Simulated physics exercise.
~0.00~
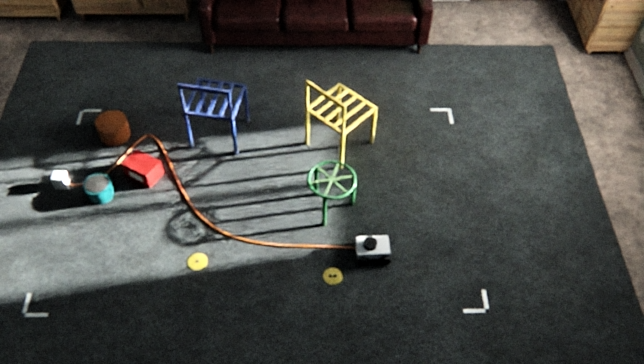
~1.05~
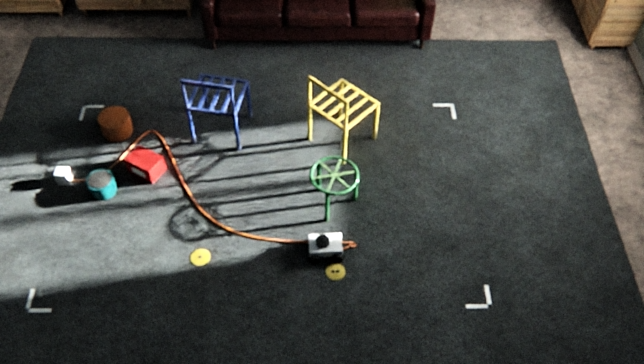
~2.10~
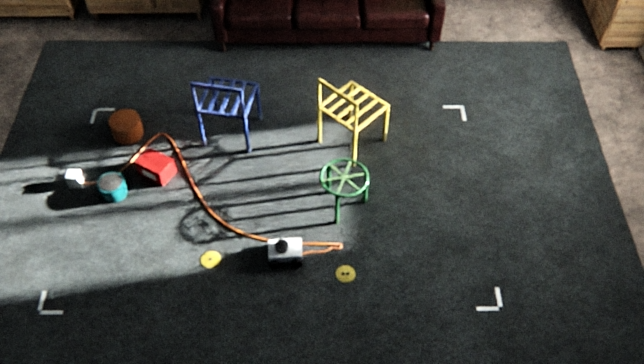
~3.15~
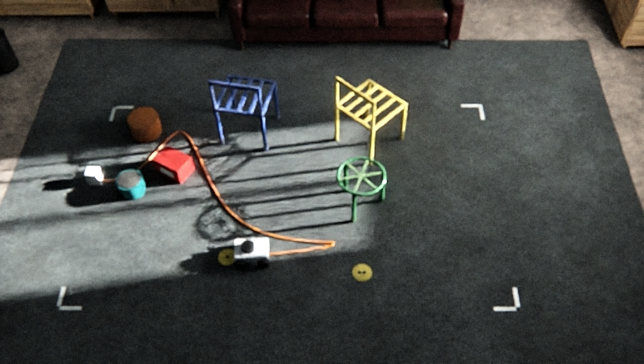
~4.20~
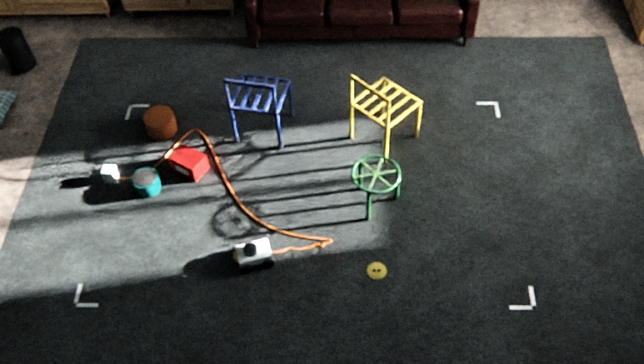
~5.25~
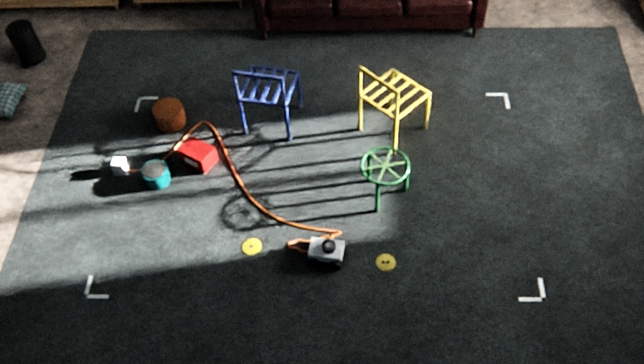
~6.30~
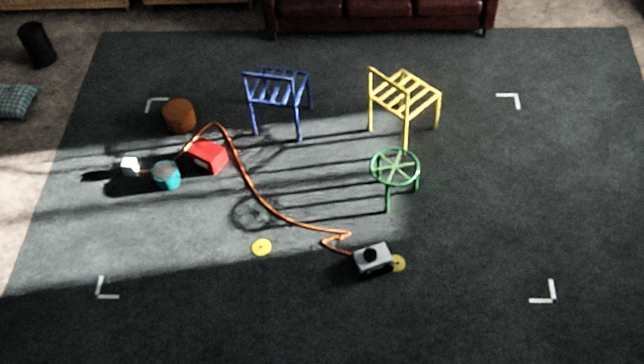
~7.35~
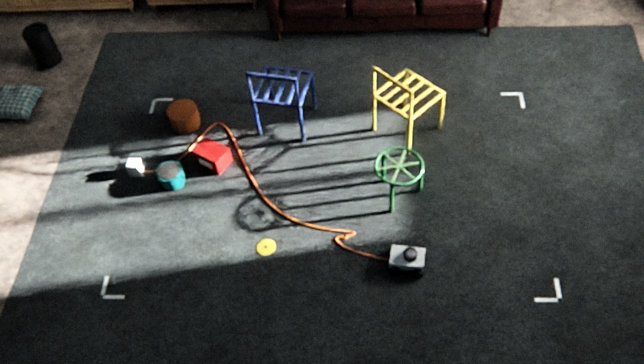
A small grey cart trailing an orange cord slid slowly left across the dark carpet to a yellow mark, then turned back right past the other mark and stopped, while the chairs, green stool, red box and tubs all stayed where they were.
